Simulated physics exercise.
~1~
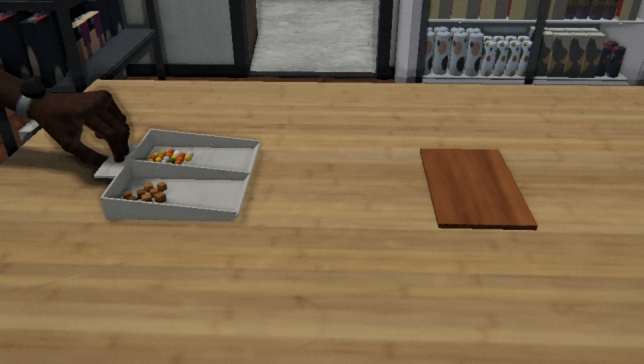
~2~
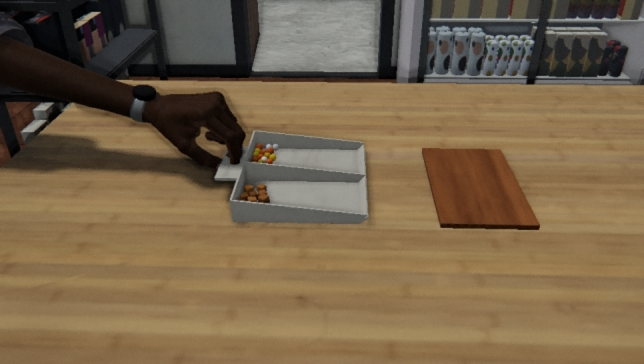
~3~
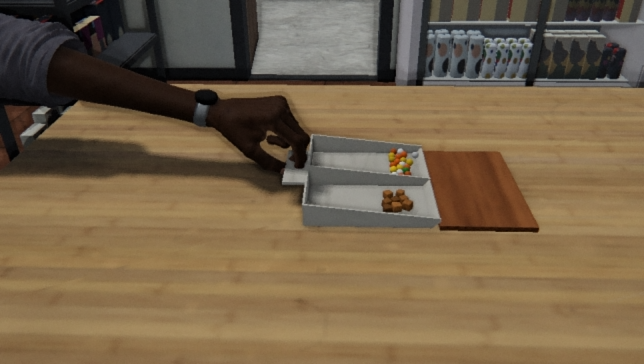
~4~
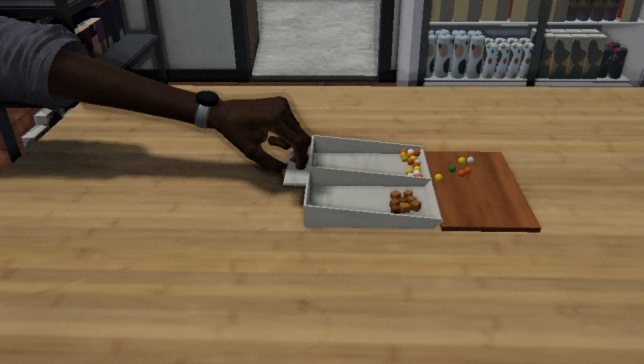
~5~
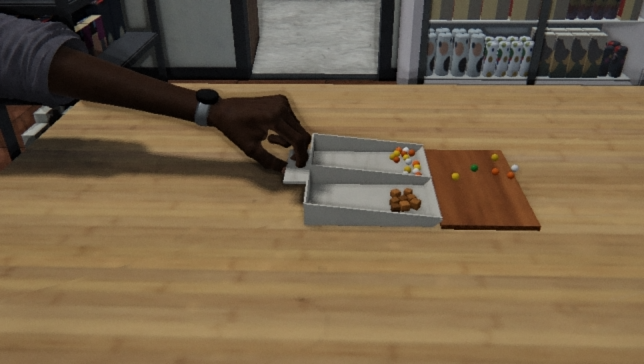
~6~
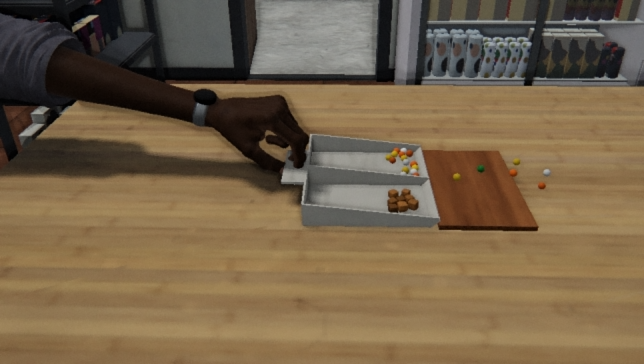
The clip shows a hand sliding a grey two-part tray rightward along a wooden counter until it stops at a flat reddish-brown board. Both handfuls shift towards the front rim, and some colourful back pieces spill across the board, while the brown front pieces stay inside.
